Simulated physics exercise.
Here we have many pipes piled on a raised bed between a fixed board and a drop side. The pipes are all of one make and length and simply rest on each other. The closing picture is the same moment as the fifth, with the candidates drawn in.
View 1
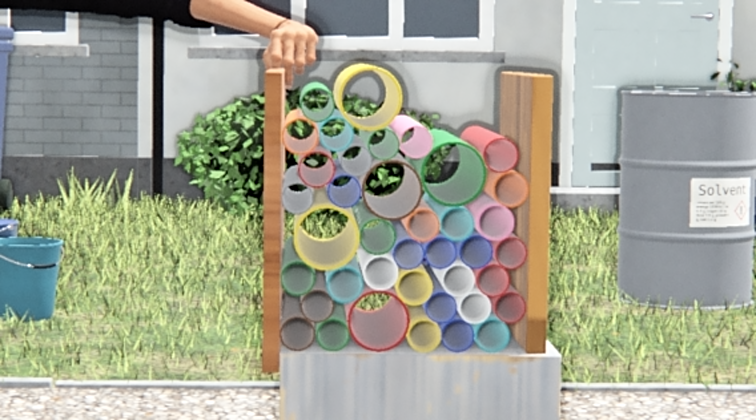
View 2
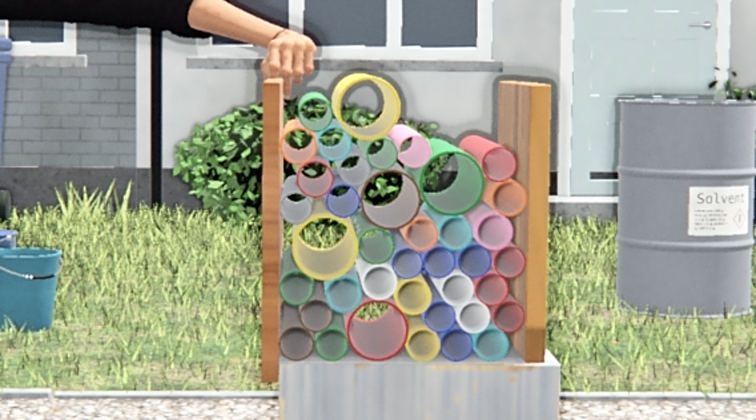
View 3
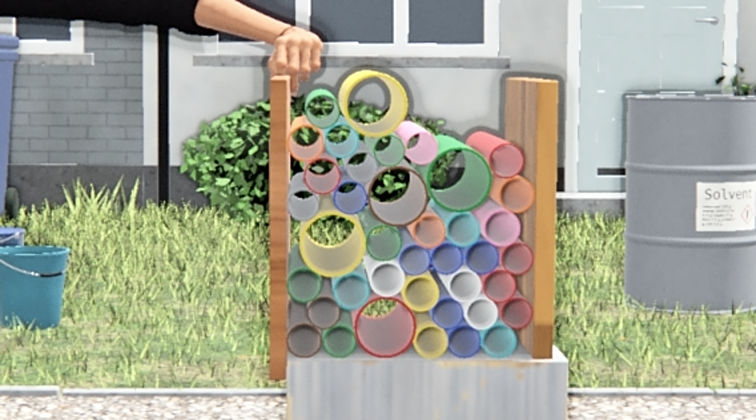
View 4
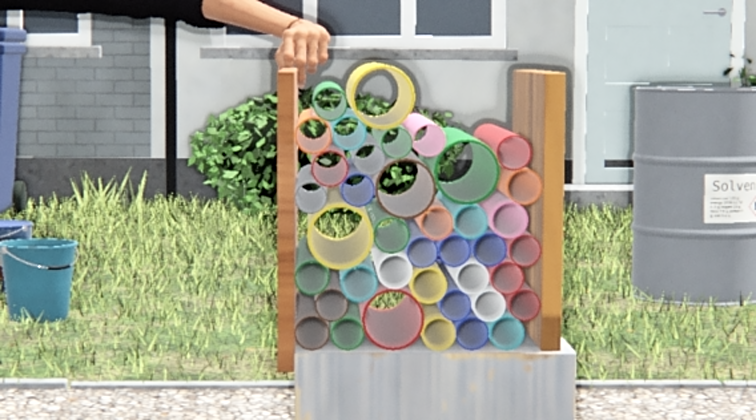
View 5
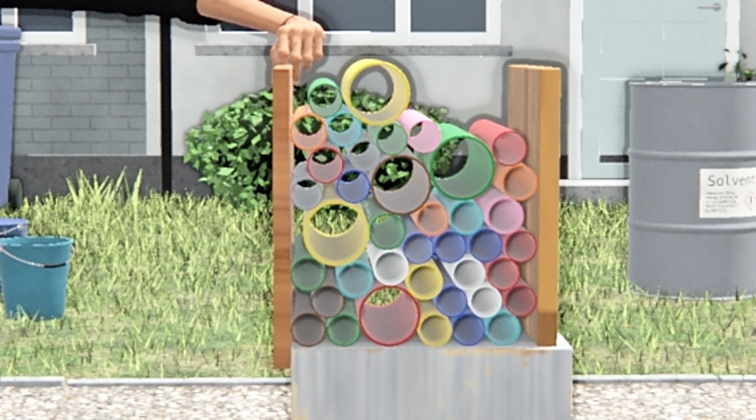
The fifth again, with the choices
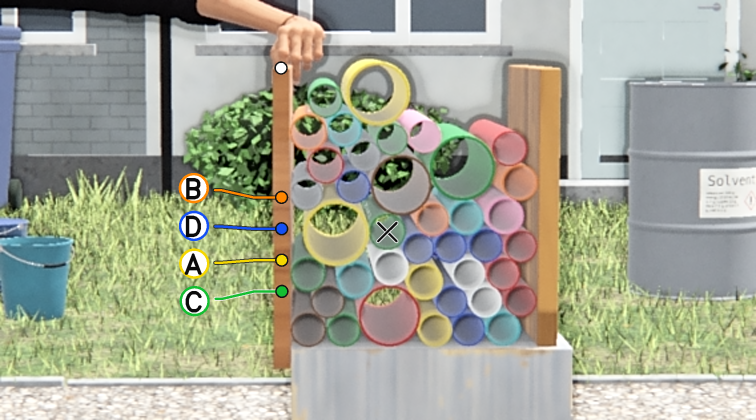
Nothing in the stack of colourful open pipes visibly shifts between its two wooden side boards; only the whole view sways slightly down, right and back up. A hand reaches in from the left and stays on top of the left board, with a bush, grass and a grey solvent drum behind.
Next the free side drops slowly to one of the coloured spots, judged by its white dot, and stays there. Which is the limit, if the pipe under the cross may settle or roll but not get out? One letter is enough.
The last mark within the limit is C.
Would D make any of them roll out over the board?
At D: Yes.
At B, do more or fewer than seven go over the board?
Fewer than seven.
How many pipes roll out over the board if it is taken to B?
At B the number is two.
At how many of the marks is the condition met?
The number is four.
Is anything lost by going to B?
Yes.
On the copy, A at (281, 260); B at (281, 197); C at (282, 291); D at (281, 229); the cross at (387, 232); the white dot at (281, 68).
On C. First, top of the board (290, 159).
Then, top of the board (291, 261).
Finally, top of the board (291, 290), about six out over the board, the crossed one still inside.
By contrast, A keeps the crossed one inside; B keeps the crossed one inside; D keeps the crossed one inside.
